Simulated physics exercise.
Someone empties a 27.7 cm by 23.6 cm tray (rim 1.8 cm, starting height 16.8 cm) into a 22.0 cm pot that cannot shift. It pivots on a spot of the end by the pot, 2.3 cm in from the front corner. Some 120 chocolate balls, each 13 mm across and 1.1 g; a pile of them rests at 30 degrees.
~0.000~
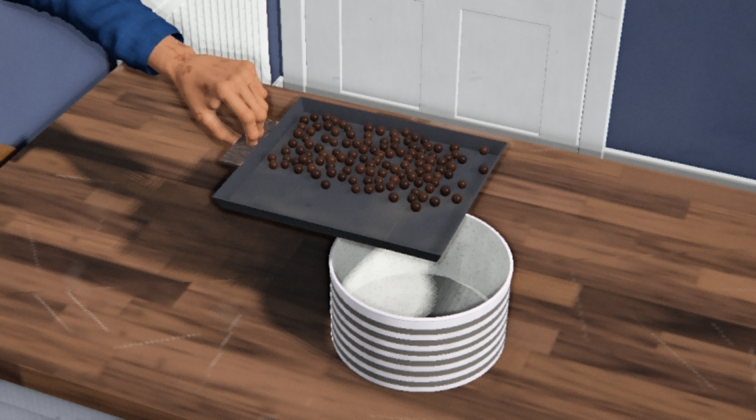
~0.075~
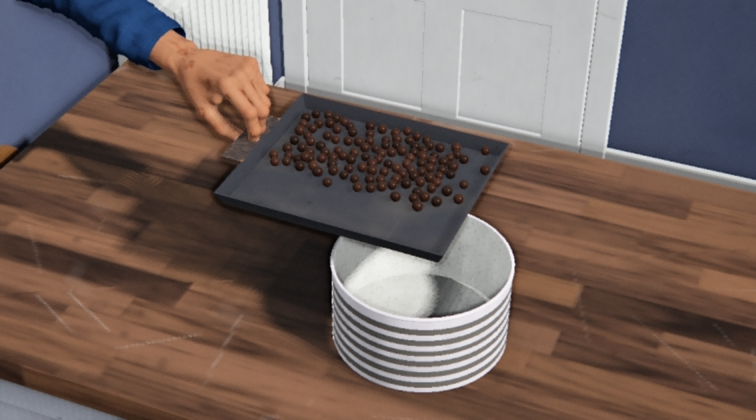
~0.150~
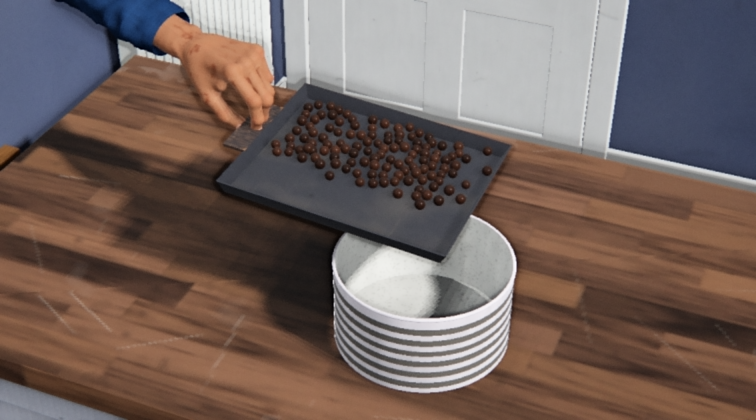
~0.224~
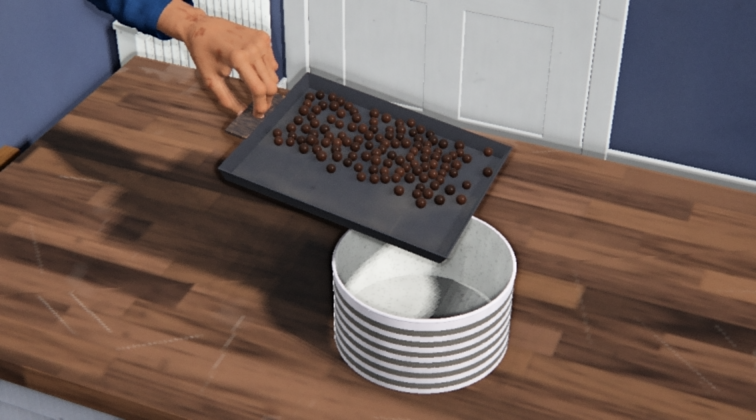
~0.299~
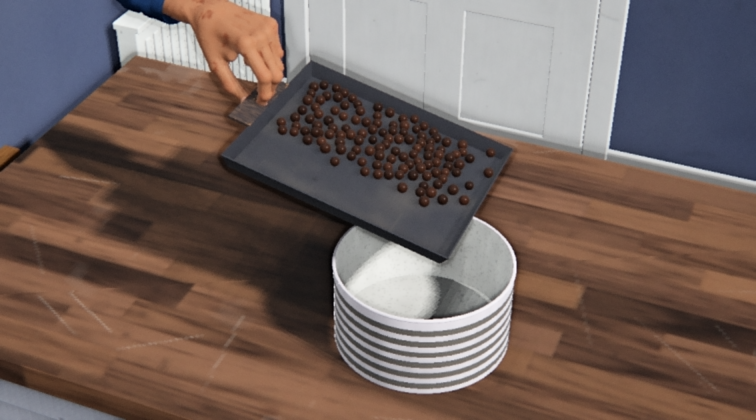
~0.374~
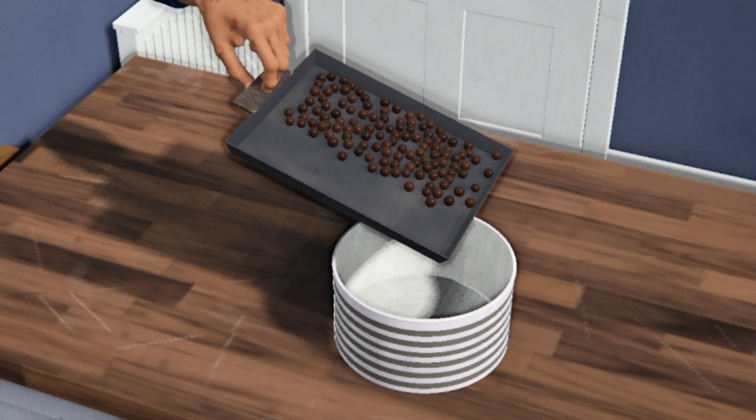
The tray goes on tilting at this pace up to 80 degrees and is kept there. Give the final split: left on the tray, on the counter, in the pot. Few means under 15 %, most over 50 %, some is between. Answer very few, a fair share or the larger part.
Left on the tray: Very few; on the counter: The larger part; in the pot: A fair share.
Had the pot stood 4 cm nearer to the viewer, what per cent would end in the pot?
Then about 20 per cent.
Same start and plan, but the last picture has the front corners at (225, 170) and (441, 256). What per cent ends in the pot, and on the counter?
Pot 65, counter 35.
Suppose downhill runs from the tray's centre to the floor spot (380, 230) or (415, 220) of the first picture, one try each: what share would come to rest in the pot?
About 70 and 70 per cent.
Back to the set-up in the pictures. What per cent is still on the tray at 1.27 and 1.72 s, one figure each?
In turn: 75, 10.
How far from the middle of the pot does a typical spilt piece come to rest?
About 22 cm.
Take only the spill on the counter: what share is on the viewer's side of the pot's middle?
About 0 per cent.
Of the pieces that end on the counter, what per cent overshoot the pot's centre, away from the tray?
Some 100 per cent.
After 0.91 s, tilt 47 degrees; the tray holds 100 %, the pot 0 %.
After 1.27 s, tilt 67 degrees; the tray holds 75 %, the pot 5 %.
After 1.72 s, tilt 80 degrees; the tray holds 10 %, the pot 25 %.
By 2.7 s all is still; tray 0 %, counter 65 %, pot 35 %.
